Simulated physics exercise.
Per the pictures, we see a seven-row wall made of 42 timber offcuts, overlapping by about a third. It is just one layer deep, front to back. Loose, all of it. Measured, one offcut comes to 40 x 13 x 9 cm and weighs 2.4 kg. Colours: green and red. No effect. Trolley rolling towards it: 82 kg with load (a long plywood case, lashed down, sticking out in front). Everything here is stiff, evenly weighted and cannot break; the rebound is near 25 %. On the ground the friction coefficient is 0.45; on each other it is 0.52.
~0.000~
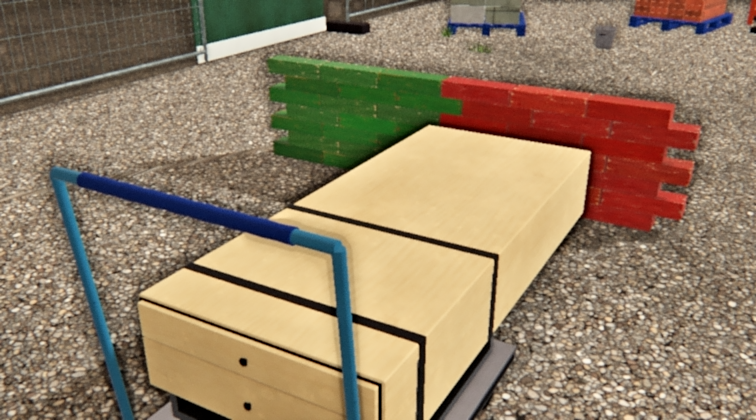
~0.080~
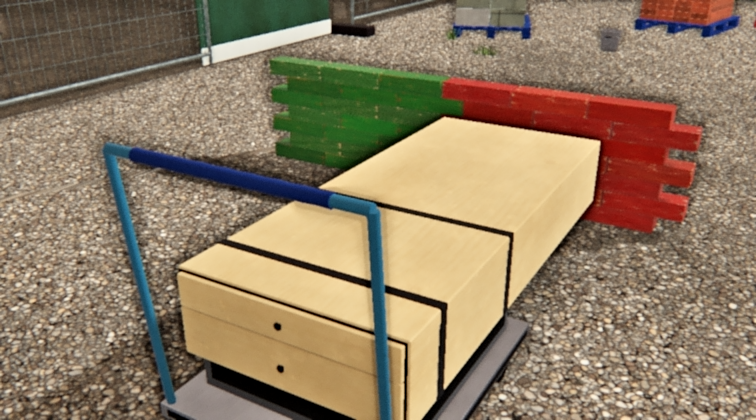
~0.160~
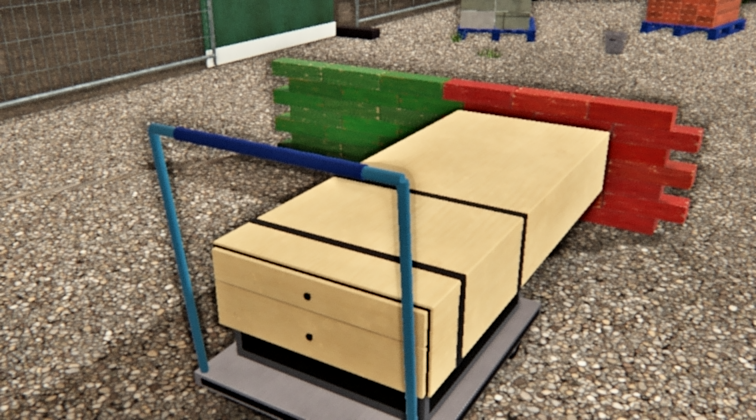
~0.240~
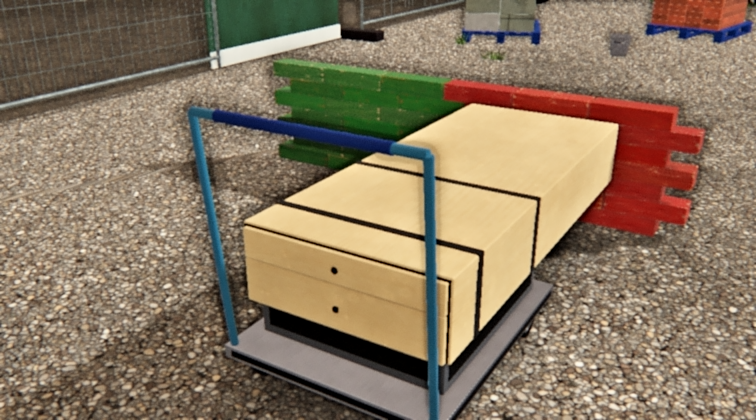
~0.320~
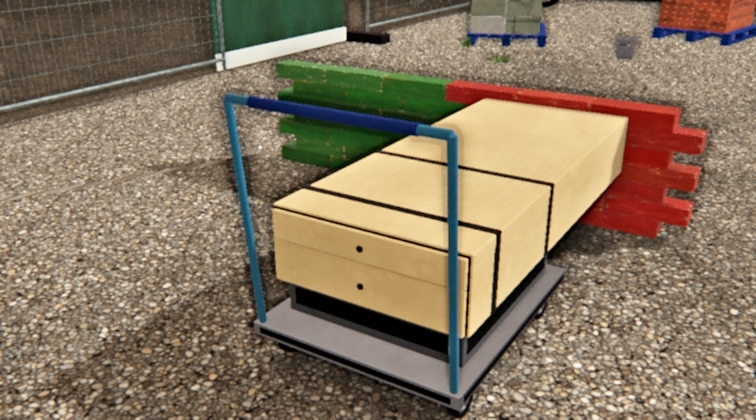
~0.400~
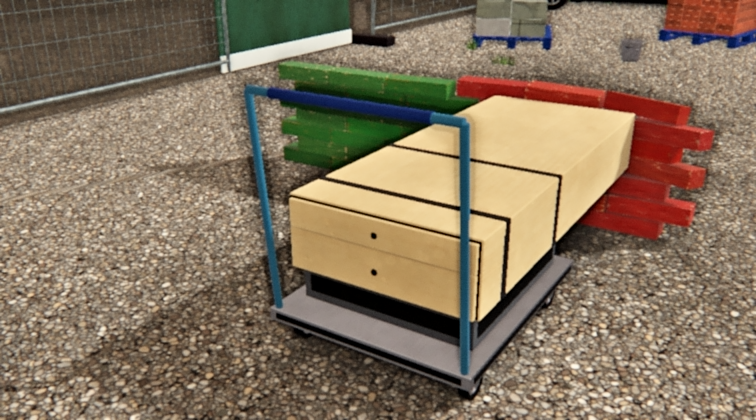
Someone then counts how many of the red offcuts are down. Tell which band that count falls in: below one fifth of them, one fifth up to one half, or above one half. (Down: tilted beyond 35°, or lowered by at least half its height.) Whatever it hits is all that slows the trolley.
Short answer: High, over half.
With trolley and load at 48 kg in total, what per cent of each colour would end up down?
You'd get green 10 and red 60 percent.
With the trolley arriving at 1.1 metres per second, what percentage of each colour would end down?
Green 10%, red 80%.
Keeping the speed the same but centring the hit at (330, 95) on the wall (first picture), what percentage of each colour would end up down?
Green 60 %, red 0 %.
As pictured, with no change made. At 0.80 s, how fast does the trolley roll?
I'd put it at roughly 1.3 m/s.
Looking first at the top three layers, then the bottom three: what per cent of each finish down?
I'd put the top at 60 per cent and the bottom at 10 per cent.
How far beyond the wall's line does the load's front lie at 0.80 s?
At that instant, about 65 cm beyond.
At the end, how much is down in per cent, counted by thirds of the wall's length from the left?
Left third 0 per cent, middle 40 per cent, right 70 per cent.
Around 0.54 s, load 31 cm past the wall's line, still rolling; 12 of the 21 red offcuts down (12 of 42 in all colours); top red offcut tipped 28°, 10 cm lower.
Around 0.80 s, load 64 cm past the wall's line, still rolling; 13 of the 21 red offcuts down (15 of 42 in all colours); top red offcut tipped 24°, 48 cm lower.
Around 1.34 s, load 1.17 m past the wall's line, still rolling; 14 of the 21 red offcuts down (16 of 42 in all colours); top red offcut 56 cm lower.
Finally (2.0 s), load 1.31 m past the wall's line, stopped; 14 of the 21 red offcuts down (16 of 42 in all colours); top red offcut 56 cm lower; top green offcut unmoved. That is 67 per cent. Seen by the last camera, middles, top red offcut near (696, 151), top green offcut near (309, 73).
